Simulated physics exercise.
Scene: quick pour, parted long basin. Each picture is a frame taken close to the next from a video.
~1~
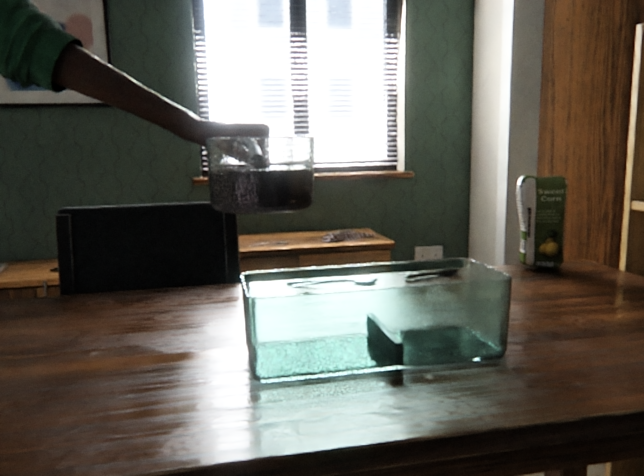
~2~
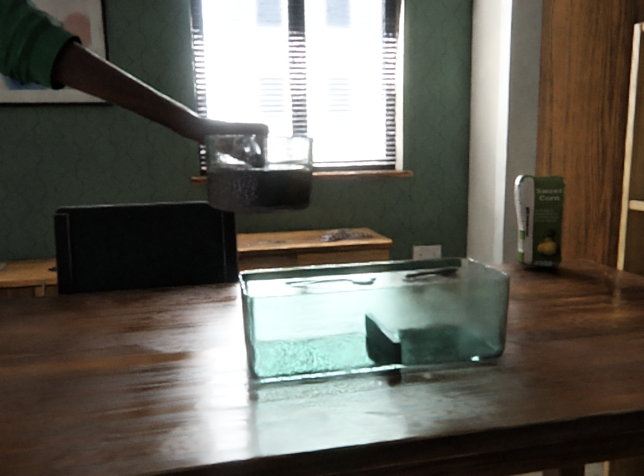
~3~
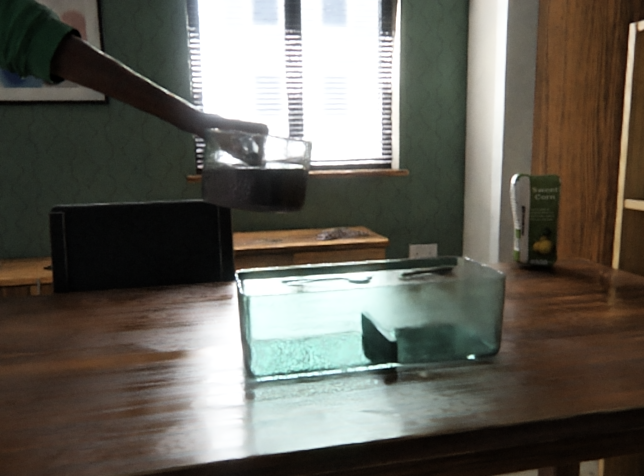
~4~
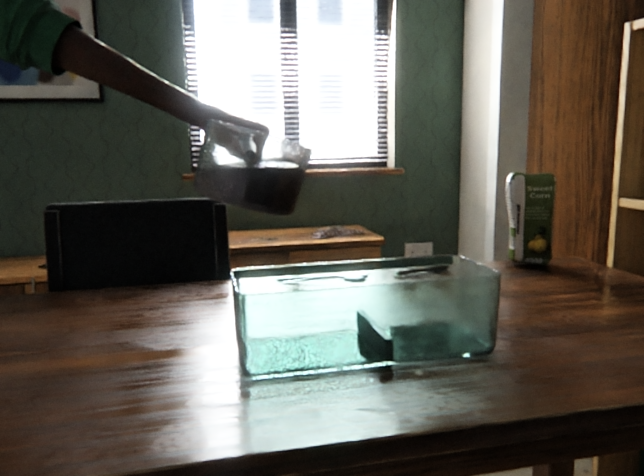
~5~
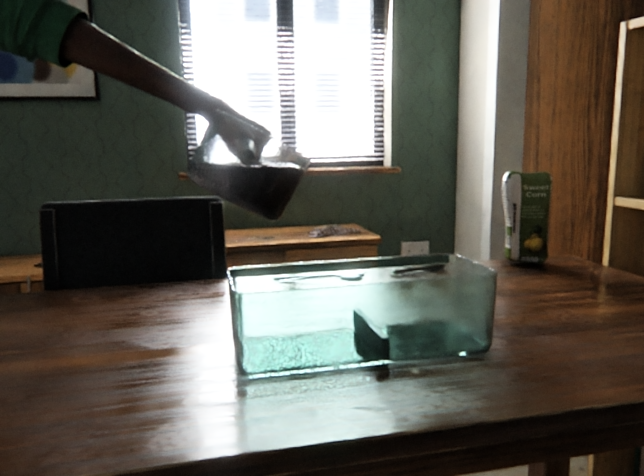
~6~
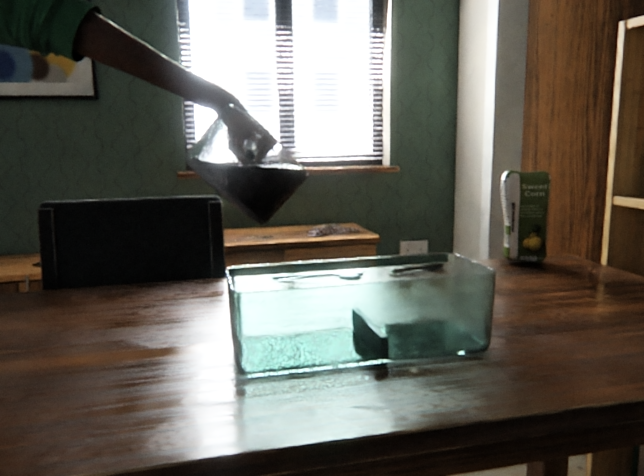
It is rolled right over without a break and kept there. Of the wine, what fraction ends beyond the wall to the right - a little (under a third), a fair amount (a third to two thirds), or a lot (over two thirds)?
A little, under a third.
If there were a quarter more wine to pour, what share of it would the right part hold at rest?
The share comes to some 15 parts in a hundred.
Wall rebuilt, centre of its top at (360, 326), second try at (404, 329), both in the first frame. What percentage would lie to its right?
I'd expect near 30 percent the first time and near 25 percent the next.
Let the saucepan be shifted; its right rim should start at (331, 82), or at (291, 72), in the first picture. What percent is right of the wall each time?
The first start yields 45 per cent, the second 10 per cent.
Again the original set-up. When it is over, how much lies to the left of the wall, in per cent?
Share approx. 85 %.
A moment on, the saucepan is tipped right over and 34 per cent is still to pour, 25 is left of the wall and 0 right of it.
Next, the saucepan is tipped right over and 5 per cent is still to pour, 75 is left of the wall and 5 right of it.
Then the saucepan is tipped right over and 0 per cent is still to pour, 85 is left of the wall and 11 right of it.
Later the saucepan is tipped right over and 0 per cent is still to pour, 84 is left of the wall and 12 right of it.
Finally, 84 per cent lies left of the wall, 12 right of it and 3 outside.
